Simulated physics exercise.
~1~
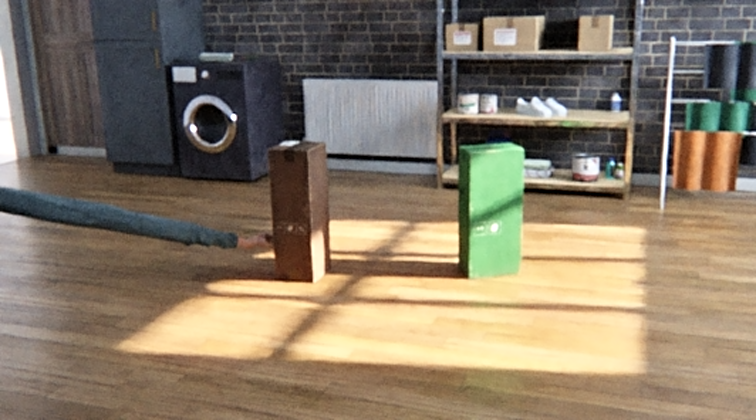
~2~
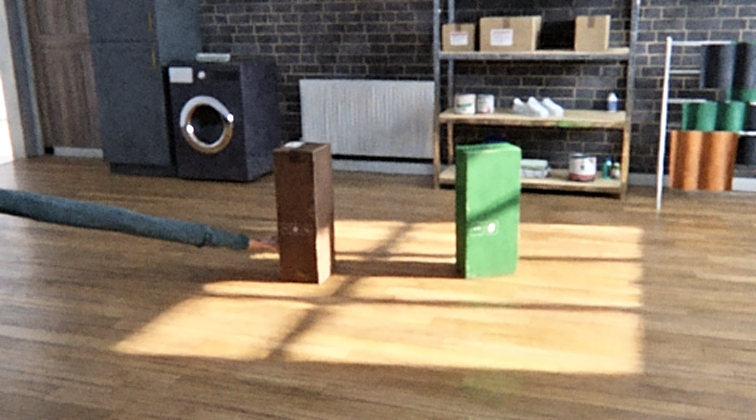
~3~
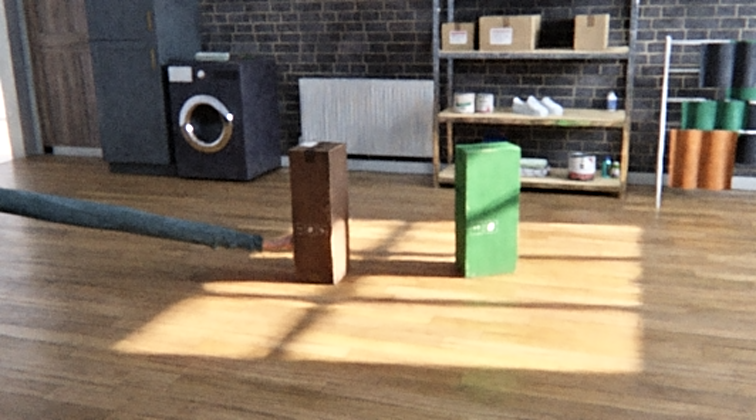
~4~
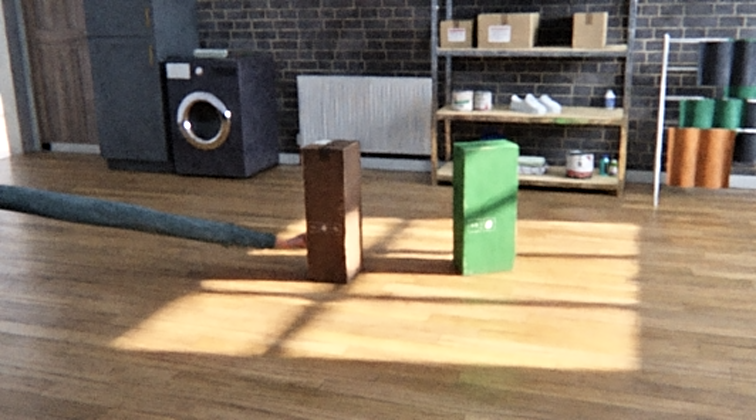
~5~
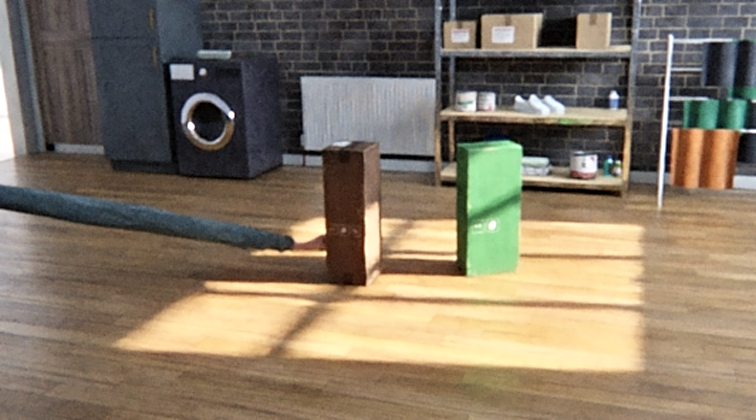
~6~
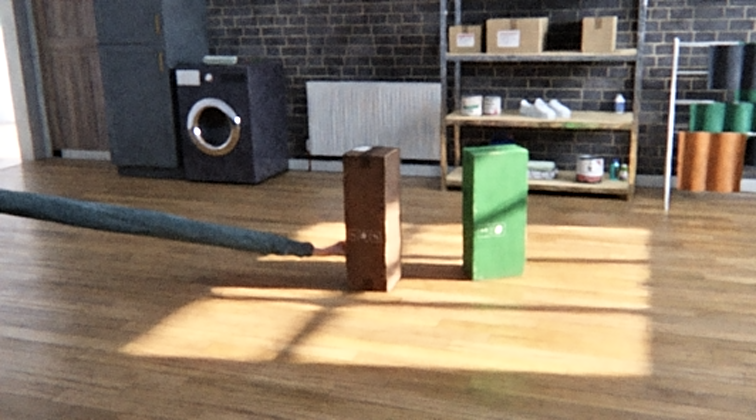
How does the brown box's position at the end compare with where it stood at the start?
It starts farther to the left, with a wide gap between it and the green box. By the end it stands farther to the right, noticeably closer to the green box.
